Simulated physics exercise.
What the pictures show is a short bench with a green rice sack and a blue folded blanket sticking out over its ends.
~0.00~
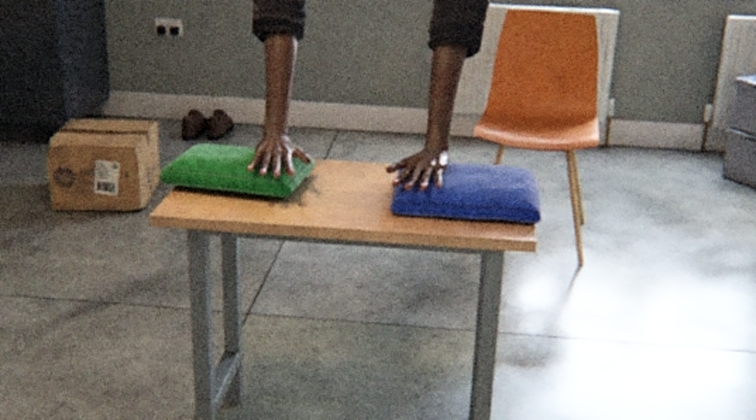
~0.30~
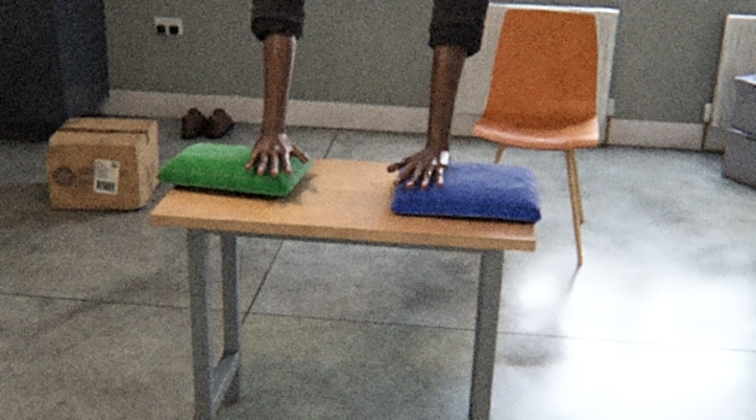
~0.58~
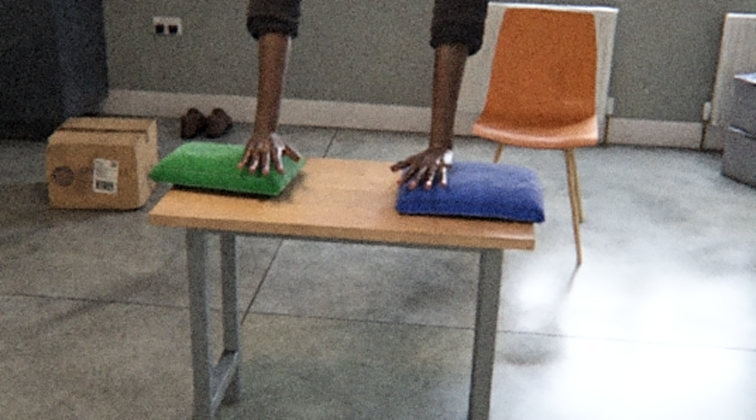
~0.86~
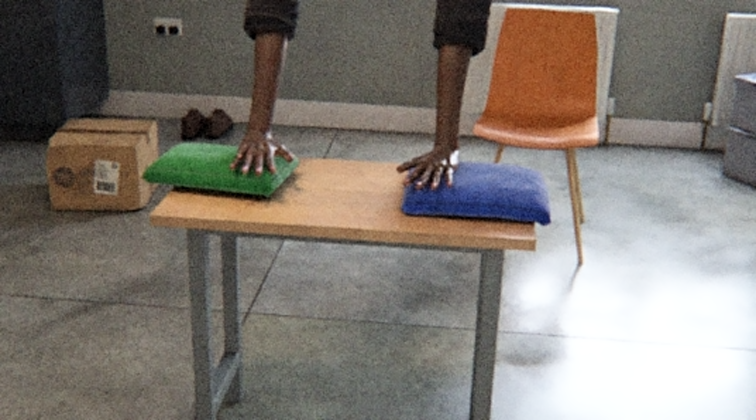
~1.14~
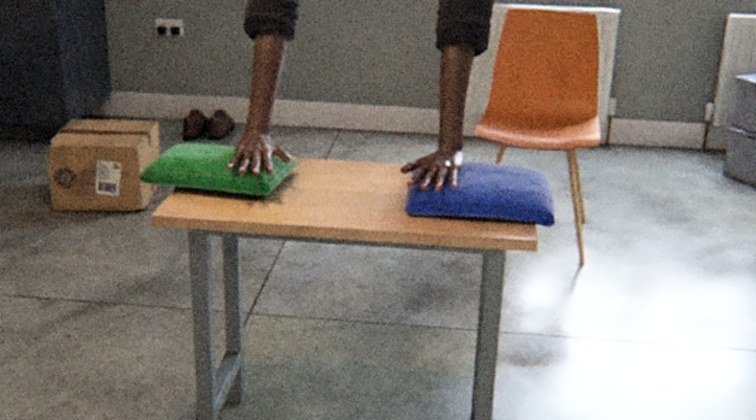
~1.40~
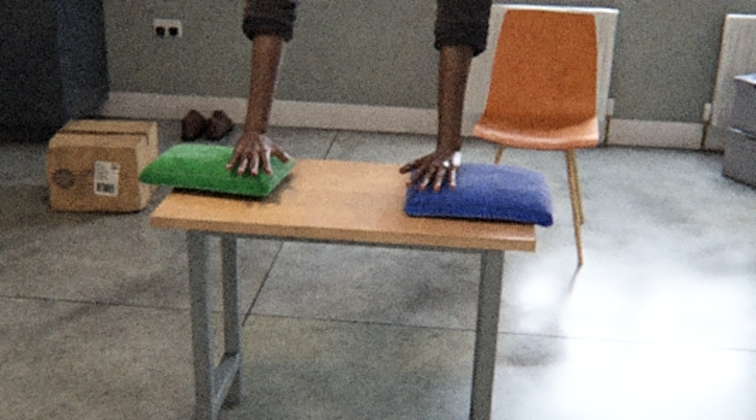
A person's two hands pressed on a green rice sack and a blue folded blanket on a short bench, then slid them slightly apart, the sack left and the blanket right, until both stuck out a little past the ends.
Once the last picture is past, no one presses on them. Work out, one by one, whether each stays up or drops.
One by one. The green rice sack stays up. The blue folded blanket stays up.
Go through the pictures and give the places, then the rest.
The first picture shows rice sack tip (172, 170); folded blanket tip (536, 204).
The second picture shows rice sack tip (169, 170); folded blanket tip (536, 204).
The third picture shows rice sack tip (162, 169); folded blanket tip (540, 204).
The fourth picture shows rice sack tip (155, 170); folded blanket tip (546, 207).
The fifth picture shows rice sack tip (153, 170); folded blanket tip (549, 208).
The sixth picture shows rice sack tip (151, 171), a small part past the edge; folded blanket tip (548, 209), a small part past the edge.
Around 2.06 s, rice sack at rest; folded blanket at rest.
Finally, rice sack at rest; folded blanket at rest. The green rice sack holds its place and the blue folded blanket stays up there.
